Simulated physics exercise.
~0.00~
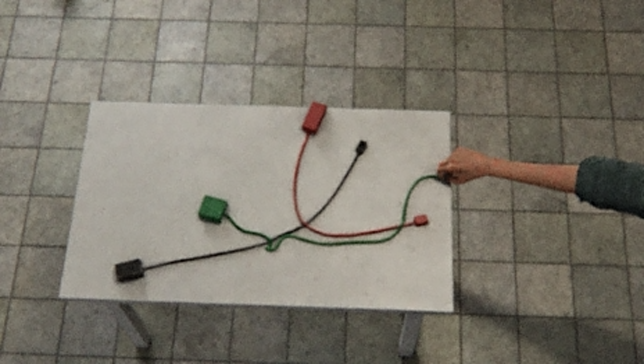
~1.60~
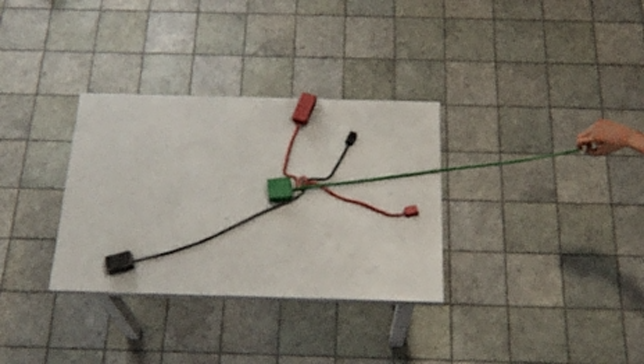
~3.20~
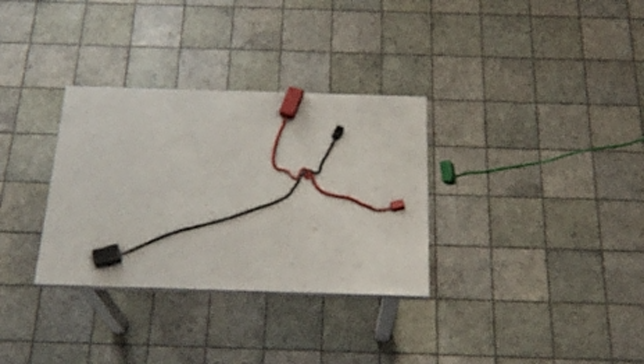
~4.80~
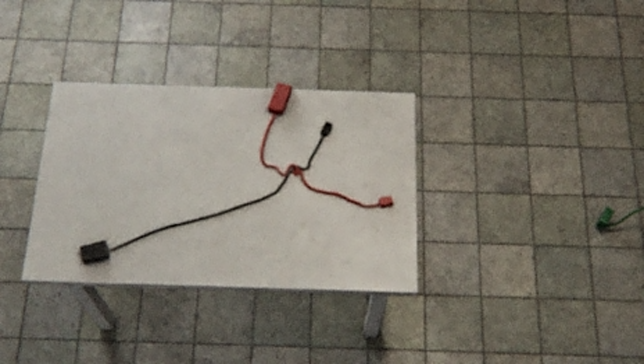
A hand pulled the green lead to the right across a white table, dragging its charger past the tangled red and black leads and off the edge, while the red and black chargers stayed on the table with their leads still crossed.
